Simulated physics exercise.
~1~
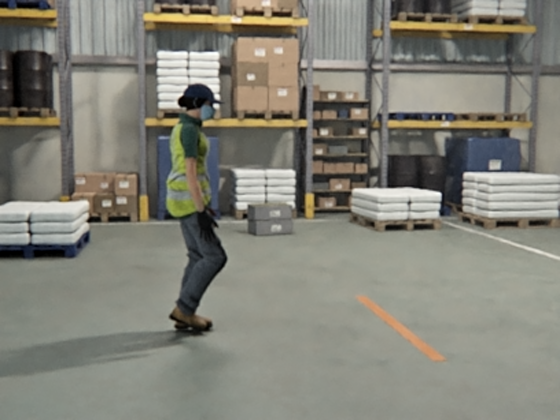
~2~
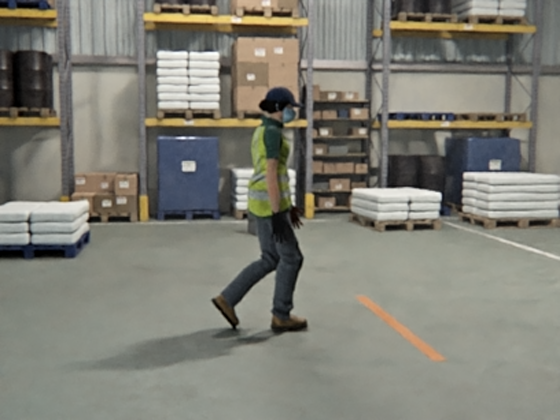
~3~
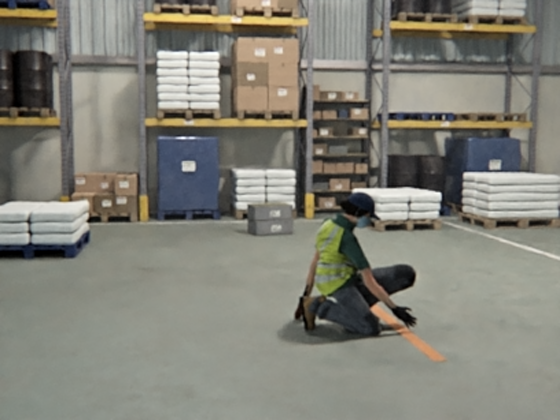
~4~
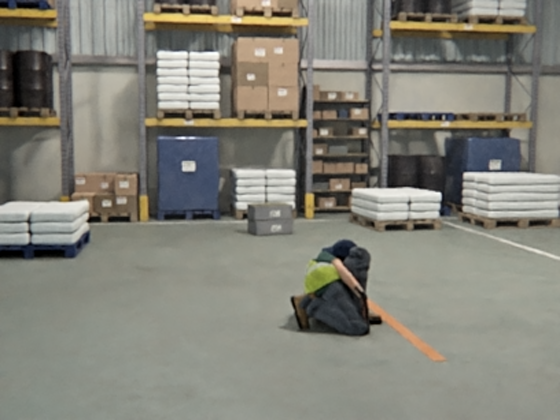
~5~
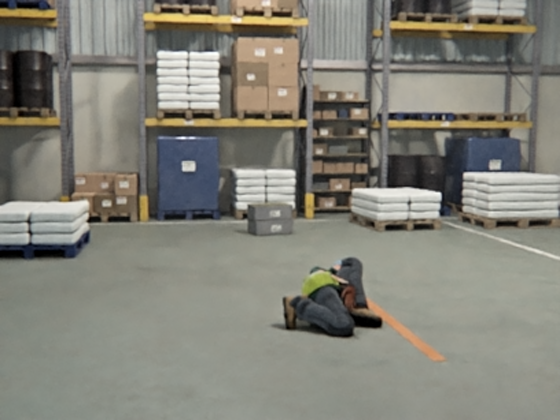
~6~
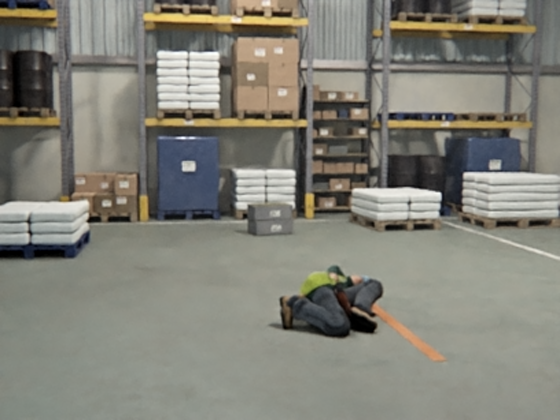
At first, a visitor in a dark cap, face mask and yellow-green safety vest walks to the right across a warehouse floor, with shelves of boxes and stacked white sacks behind. The visitor strides on toward a strip of orange tape on the floor. Then the knees give way and the visitor drops low beside the tape, hands down near it. The body folds forward, head bowed and back rounded. It sinks further and slumps onto the floor, legs bent. Finally, the visitor lies crumpled there, with head, chest and hips all short of the orange tape.
